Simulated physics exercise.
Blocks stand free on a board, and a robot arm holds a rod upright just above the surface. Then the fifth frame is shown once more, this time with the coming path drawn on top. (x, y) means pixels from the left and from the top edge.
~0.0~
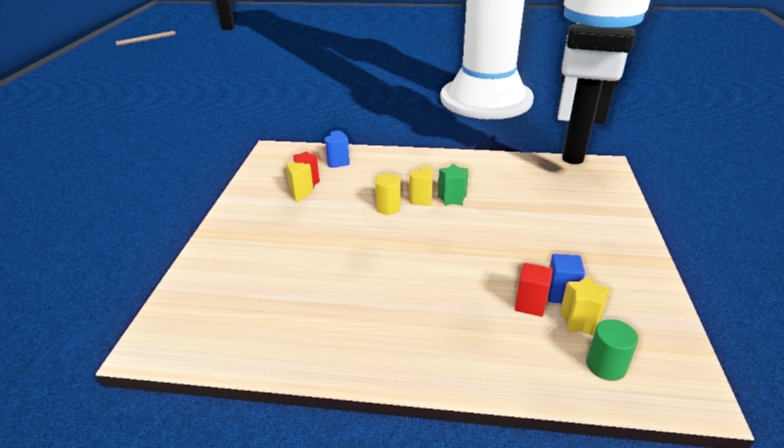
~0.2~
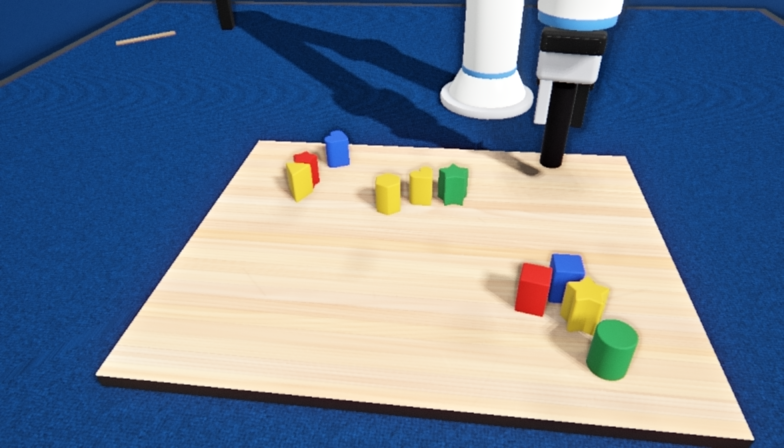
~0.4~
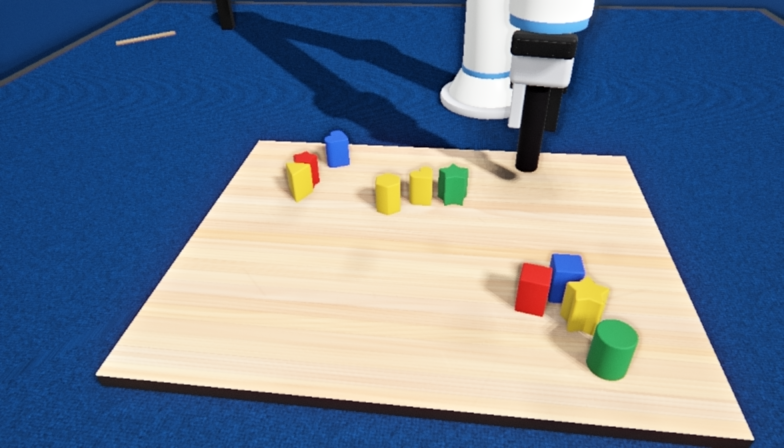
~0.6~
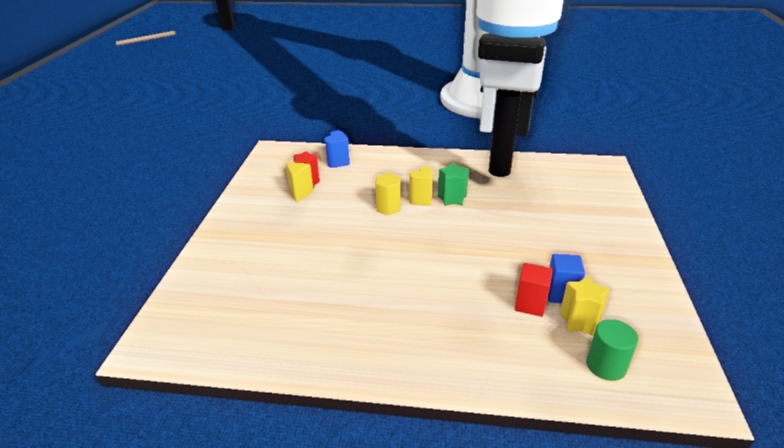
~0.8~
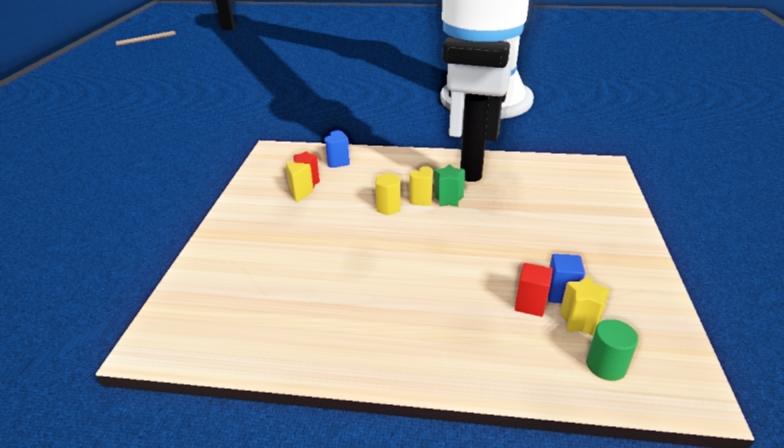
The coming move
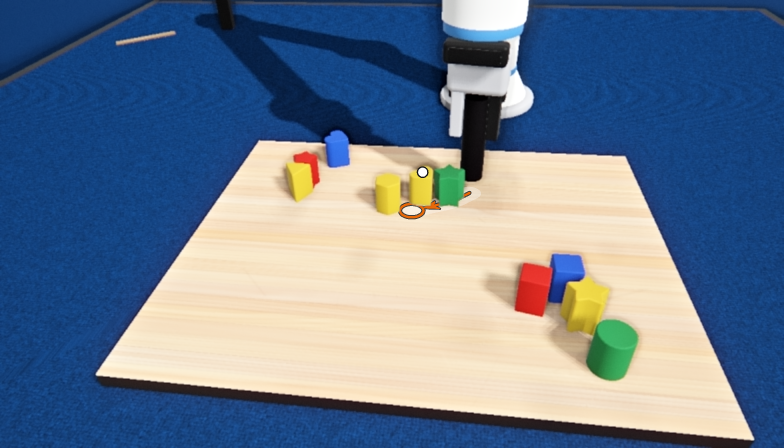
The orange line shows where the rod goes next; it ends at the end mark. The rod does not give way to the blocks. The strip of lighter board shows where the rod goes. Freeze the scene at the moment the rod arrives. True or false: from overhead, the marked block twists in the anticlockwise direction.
False.
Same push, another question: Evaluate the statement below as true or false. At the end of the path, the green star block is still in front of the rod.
That statement is accurate.
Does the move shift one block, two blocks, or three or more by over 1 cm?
Moved: More than two.
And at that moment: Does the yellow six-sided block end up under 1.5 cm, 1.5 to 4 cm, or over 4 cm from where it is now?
Verdict: From 1.5 to 4 cm.
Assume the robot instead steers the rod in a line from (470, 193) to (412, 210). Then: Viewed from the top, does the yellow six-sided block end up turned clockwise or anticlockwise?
It goes round opposite to clock hands.
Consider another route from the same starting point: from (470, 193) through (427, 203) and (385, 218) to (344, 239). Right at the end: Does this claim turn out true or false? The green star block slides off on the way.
This is false.
Drawn move, from (470, 193) by way of (443, 204) to (412, 210); the dot is on the yellow heart-shaped block.
On the path given first. Halfway along, rod at (444, 187); yellow six-sided block at (380, 180), turned 20° anticlockwise; yellow heart-shaped block at (403, 173); green star block at (423, 181), turned 30° clockwise.
At the end, rod at (412, 194); yellow six-sided block at (370, 180), turned 30° anticlockwise; yellow heart-shaped block at (394, 173), turned 45° clockwise; green star block at (393, 190), turned 15° clockwise.
